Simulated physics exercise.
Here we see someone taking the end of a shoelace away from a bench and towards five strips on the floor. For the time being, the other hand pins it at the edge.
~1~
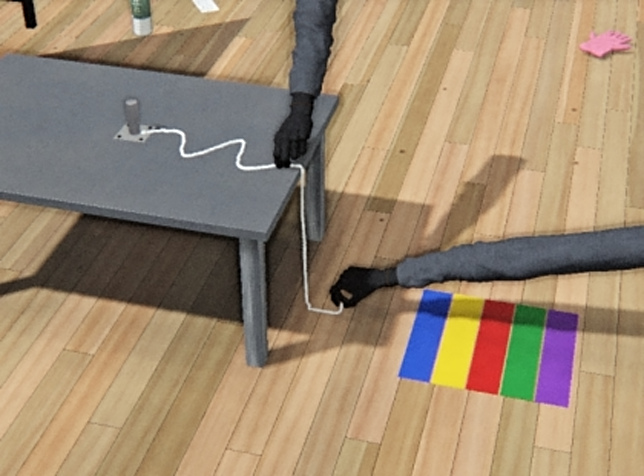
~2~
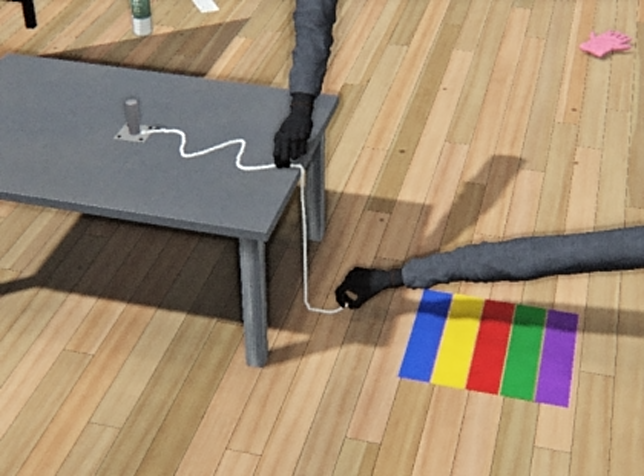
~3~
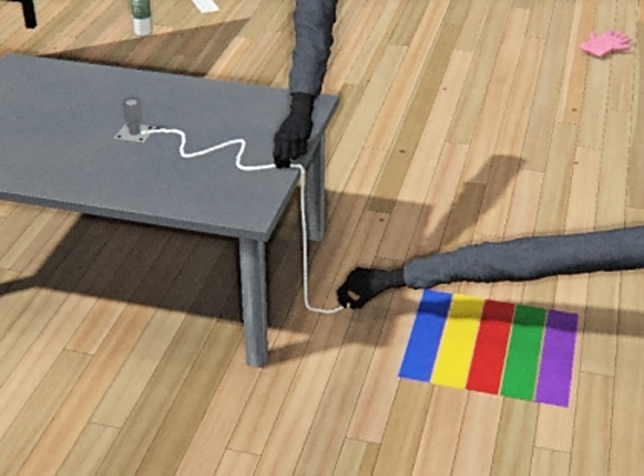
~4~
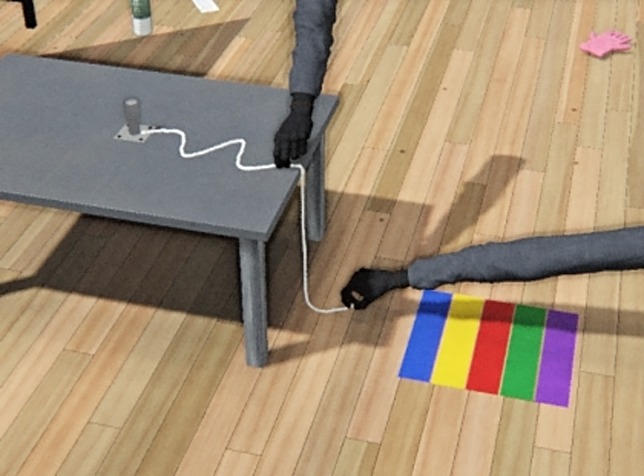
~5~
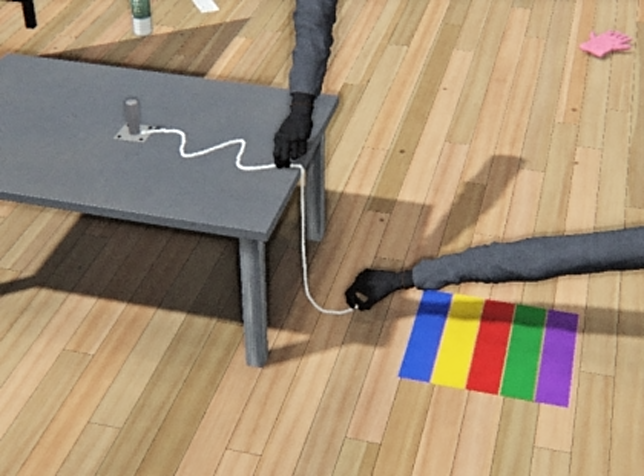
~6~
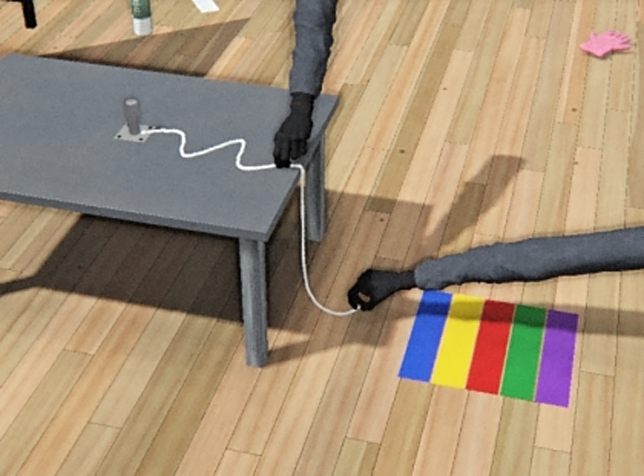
A black-gloved hand near the floor drew the end of a white shoelace slightly right, away from the gray bench and closer to five colored strips, while another hand pinned it at the edge.
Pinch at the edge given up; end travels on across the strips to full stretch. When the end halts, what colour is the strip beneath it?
Purple.
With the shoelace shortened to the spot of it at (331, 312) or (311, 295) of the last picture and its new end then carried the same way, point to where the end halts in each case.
You'd find it around (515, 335) the first time and around (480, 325) the second.
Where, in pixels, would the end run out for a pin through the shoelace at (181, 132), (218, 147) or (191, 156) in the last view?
Results: (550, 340); (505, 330); (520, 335).
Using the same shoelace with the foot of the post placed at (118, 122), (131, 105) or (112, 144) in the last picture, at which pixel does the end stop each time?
Around (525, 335), then (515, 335), then (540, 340).
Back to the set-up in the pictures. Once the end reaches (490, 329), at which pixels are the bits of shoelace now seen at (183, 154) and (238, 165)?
(218, 150) and (307, 189).
A little later, end near (491, 329); over red.
Next, end near (533, 336); over green.
When it is tight, end near (558, 341); over purple. It halts on the purple strip.
